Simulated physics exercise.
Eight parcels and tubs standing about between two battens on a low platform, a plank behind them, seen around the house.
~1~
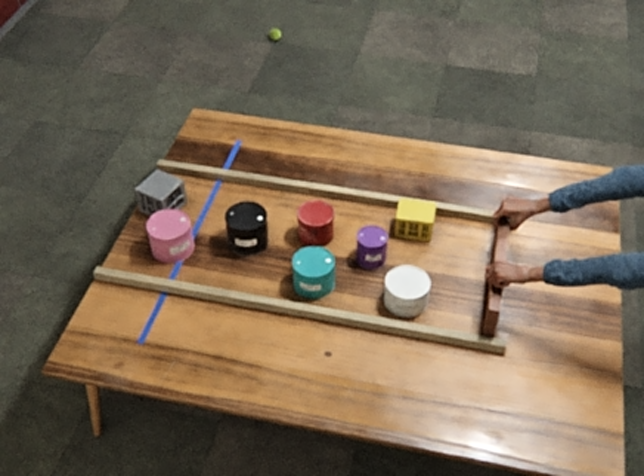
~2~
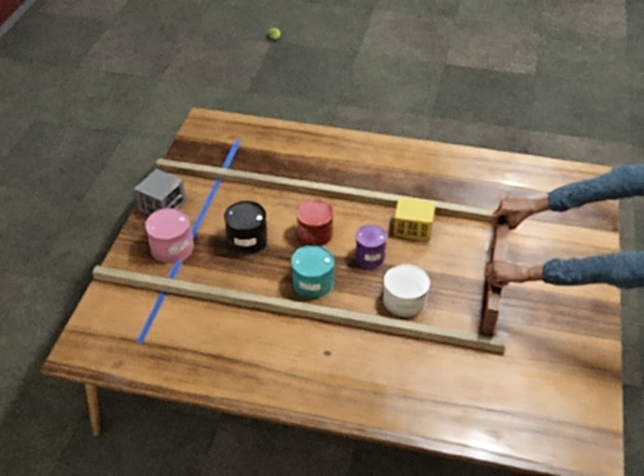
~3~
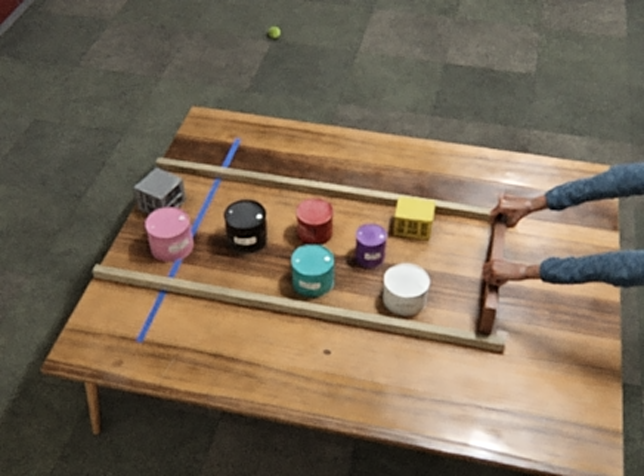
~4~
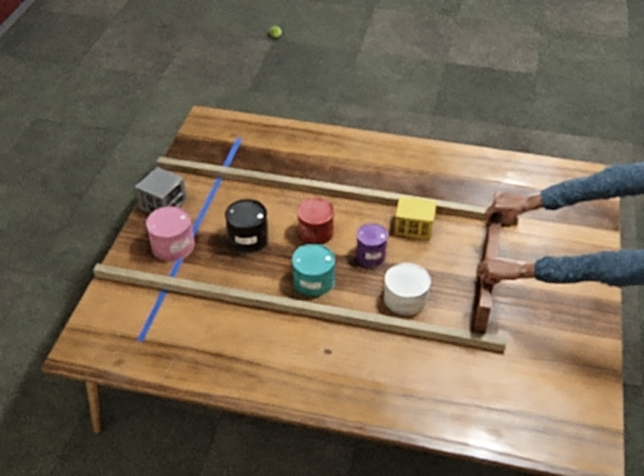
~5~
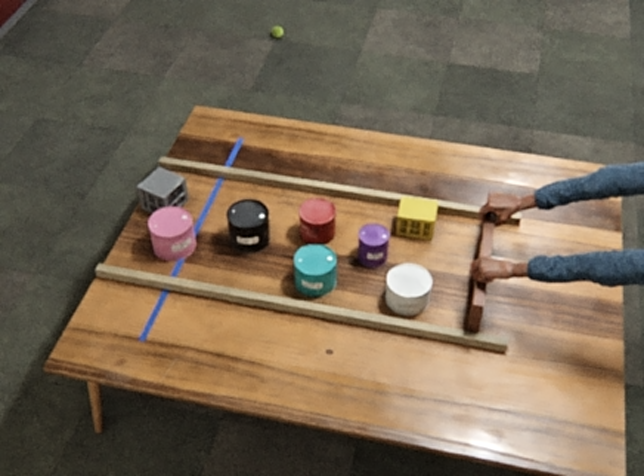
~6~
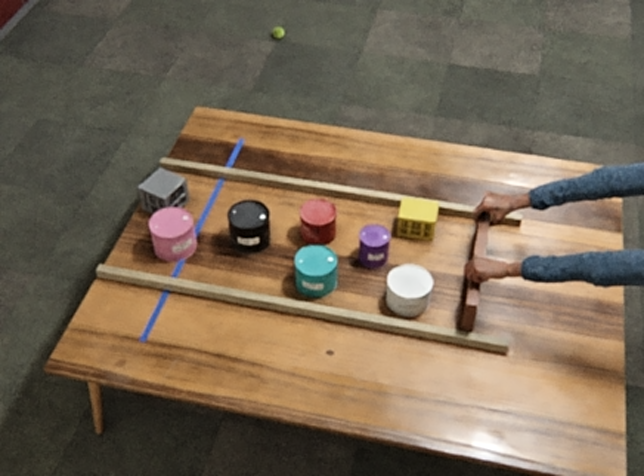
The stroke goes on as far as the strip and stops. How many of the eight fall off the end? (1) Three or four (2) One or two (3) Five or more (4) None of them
One or two (2).
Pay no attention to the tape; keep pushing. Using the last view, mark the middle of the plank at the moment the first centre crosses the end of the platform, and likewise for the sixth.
The first puts it near (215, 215), the next near (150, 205).
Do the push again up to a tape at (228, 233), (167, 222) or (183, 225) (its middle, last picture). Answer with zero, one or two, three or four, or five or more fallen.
In that order: None; three or four; three to four.
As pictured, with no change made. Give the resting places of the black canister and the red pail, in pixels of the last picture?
Result: One at about (149, 209), the other at about (190, 195).
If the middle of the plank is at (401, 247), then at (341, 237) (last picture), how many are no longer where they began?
First position 2; second position 5.
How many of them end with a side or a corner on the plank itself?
That would be 4 of them.
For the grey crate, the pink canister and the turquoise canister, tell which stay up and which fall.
The grey crate keeps its place, the pink canister ends up off, the turquoise canister keeps its place.
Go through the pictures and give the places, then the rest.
The first picture shows grey crate (162, 196); pink canister (171, 236); black canister (247, 229); plank (498, 265); tape (196, 230).
The second picture shows pink canister (170, 236); red pail (315, 223).
The third picture shows black canister (246, 227); plank (495, 262).
The fourth picture shows grey crate (162, 193); turquoise canister (314, 270).
The fifth picture shows pink canister (173, 234); purple canister (373, 246).
The sixth picture shows grey crate (164, 194); pink canister (173, 234); black canister (250, 227); plank (478, 260); tape (198, 228).
A little later, none off yet; grey crate at rest near (164, 194); pink canister at rest near (173, 234); black canister at rest near (250, 227).
Next, none off yet; grey crate at rest near (164, 194); pink canister shifted a little near (153, 227); black canister shifted about its own width near (195, 218).
When it is over, the number that fall off is one or two; down, pink canister.
